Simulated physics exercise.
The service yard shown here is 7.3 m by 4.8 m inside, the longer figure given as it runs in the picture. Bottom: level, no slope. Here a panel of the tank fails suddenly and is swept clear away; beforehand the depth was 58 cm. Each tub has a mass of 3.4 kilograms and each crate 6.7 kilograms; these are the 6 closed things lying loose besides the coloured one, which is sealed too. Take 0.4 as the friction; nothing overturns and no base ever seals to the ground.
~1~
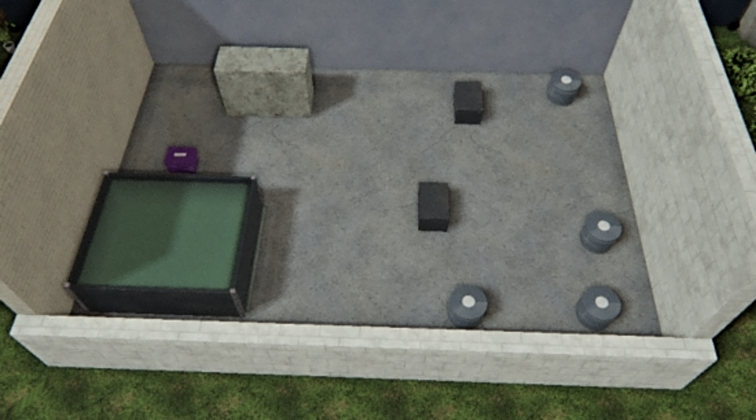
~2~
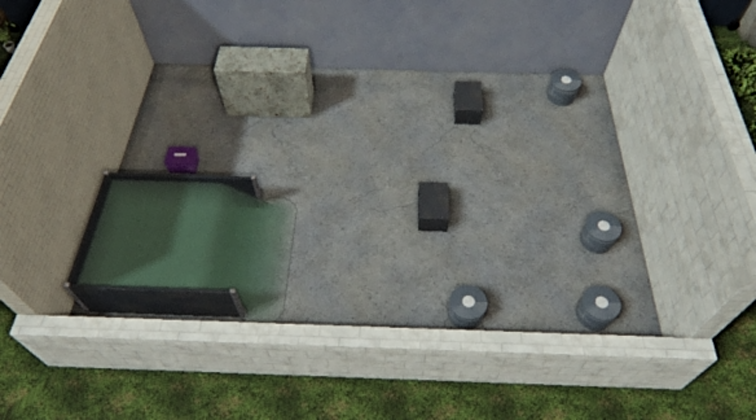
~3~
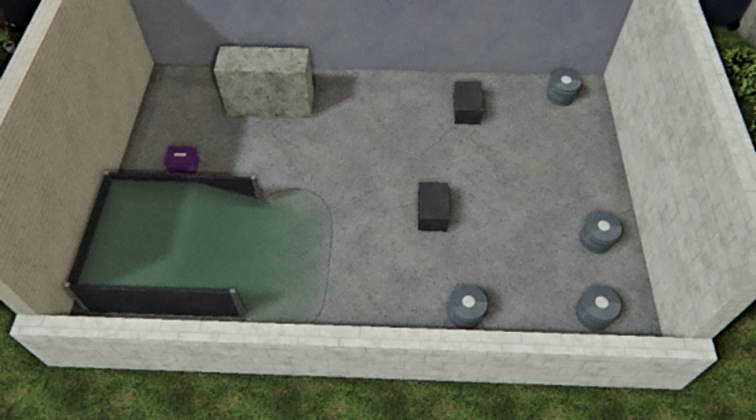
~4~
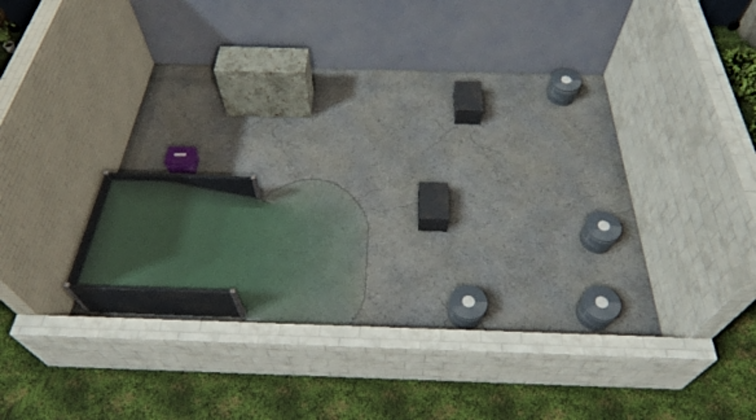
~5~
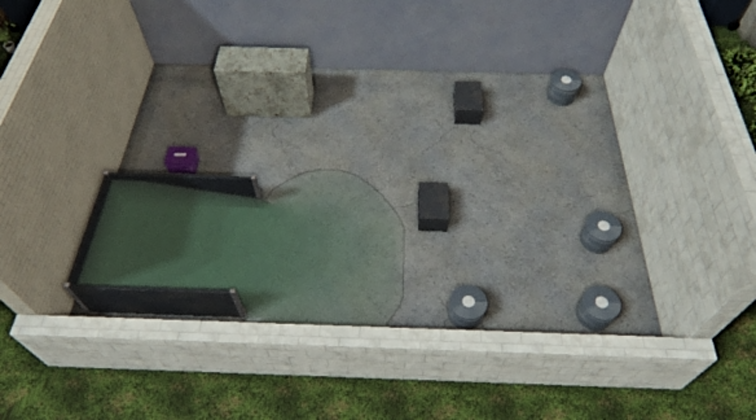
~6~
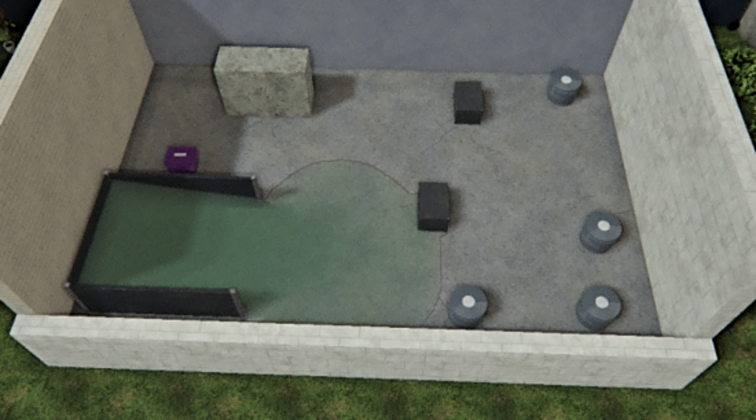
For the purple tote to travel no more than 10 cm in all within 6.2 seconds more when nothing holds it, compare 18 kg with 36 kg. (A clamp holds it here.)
The lighter option works.
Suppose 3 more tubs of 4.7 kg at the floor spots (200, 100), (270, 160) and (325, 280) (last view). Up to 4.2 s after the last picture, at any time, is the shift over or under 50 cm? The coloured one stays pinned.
First one stayed within, second stayed within, third went beyond.
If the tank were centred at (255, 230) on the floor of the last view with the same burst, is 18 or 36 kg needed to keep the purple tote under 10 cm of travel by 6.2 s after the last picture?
Lab note - in that case: Lighter mass suffices.
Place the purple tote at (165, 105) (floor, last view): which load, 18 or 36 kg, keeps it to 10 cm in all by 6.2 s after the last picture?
Lab note - result: Lighter mass suffices.
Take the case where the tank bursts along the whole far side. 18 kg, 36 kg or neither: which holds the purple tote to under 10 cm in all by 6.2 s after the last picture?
Note: No mass sufficient.
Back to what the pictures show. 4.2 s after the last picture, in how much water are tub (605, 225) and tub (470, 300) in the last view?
Around 14 cm and 13 cm.
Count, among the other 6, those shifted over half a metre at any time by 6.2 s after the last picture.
Answer: 6.
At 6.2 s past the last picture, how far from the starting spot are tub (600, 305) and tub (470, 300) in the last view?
Displacement: 250 cm, then 200 cm.
Then, 0.6 s after the last picture the purple tote would be 0 cm from its start with 18 kg and 0 cm from its start with 36 kg; 0 cm of water round it then.
Then, 2.3 s after the last picture the purple tote would be 0 cm from its start with 18 kg and 0 cm from its start with 36 kg; 0 cm of water round it then.
Then, 4.2 s after the last picture the purple tote would be 0 cm from its start with 18 kg and 0 cm from its start with 36 kg; 0 cm of water round it then.
Then, 6.2 s after the last picture the purple tote would be 0 cm from its start with 18 kg and 0 cm from its start with 36 kg; 0 cm of water round it then.
